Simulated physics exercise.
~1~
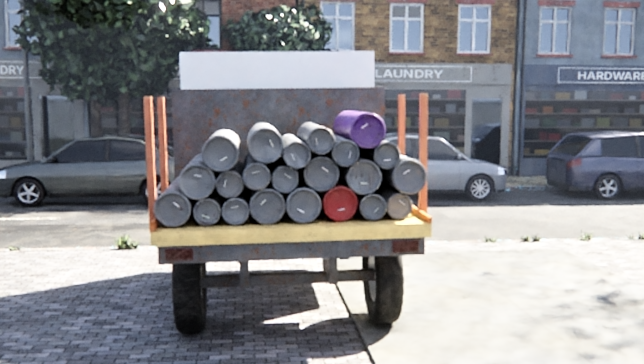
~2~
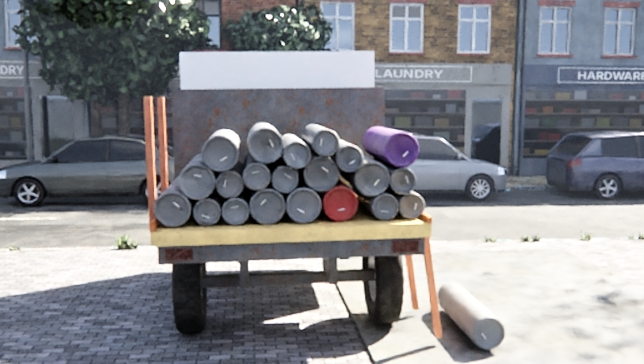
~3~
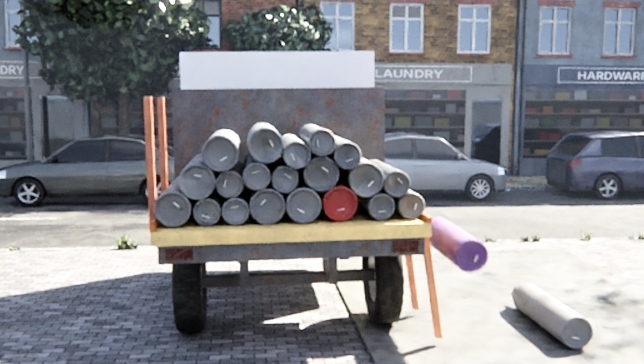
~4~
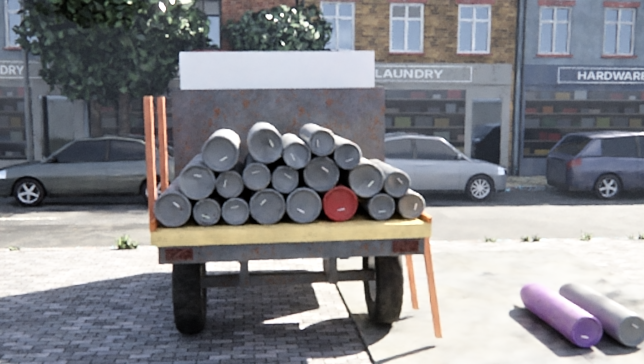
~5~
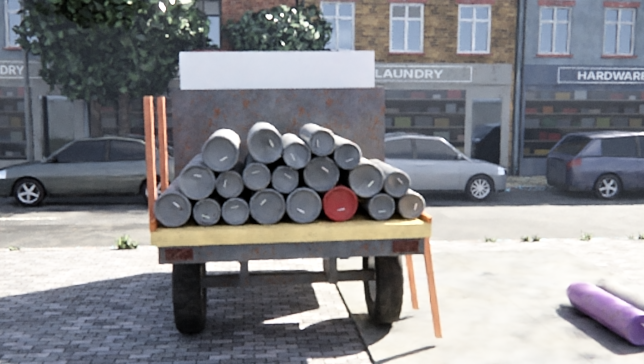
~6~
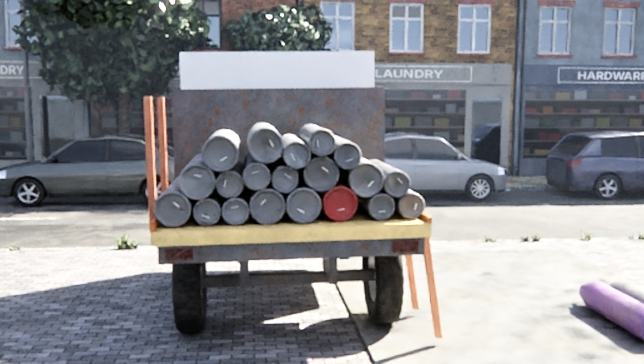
At the start, a flatbed lorry stands with its tail towards us on a paved street, stacked with grey cylinders, a purple one high on the right and a red one at the bottom, between orange posts. The posts on the right drop down, and a grey cylinder comes off onto the ground while the purple one shifts right on the pile. The purple cylinder then drops off the right side and lands near the grey one. Both move farther right, and at the end the purple one lies partly out of view while the red one remains on the deck.
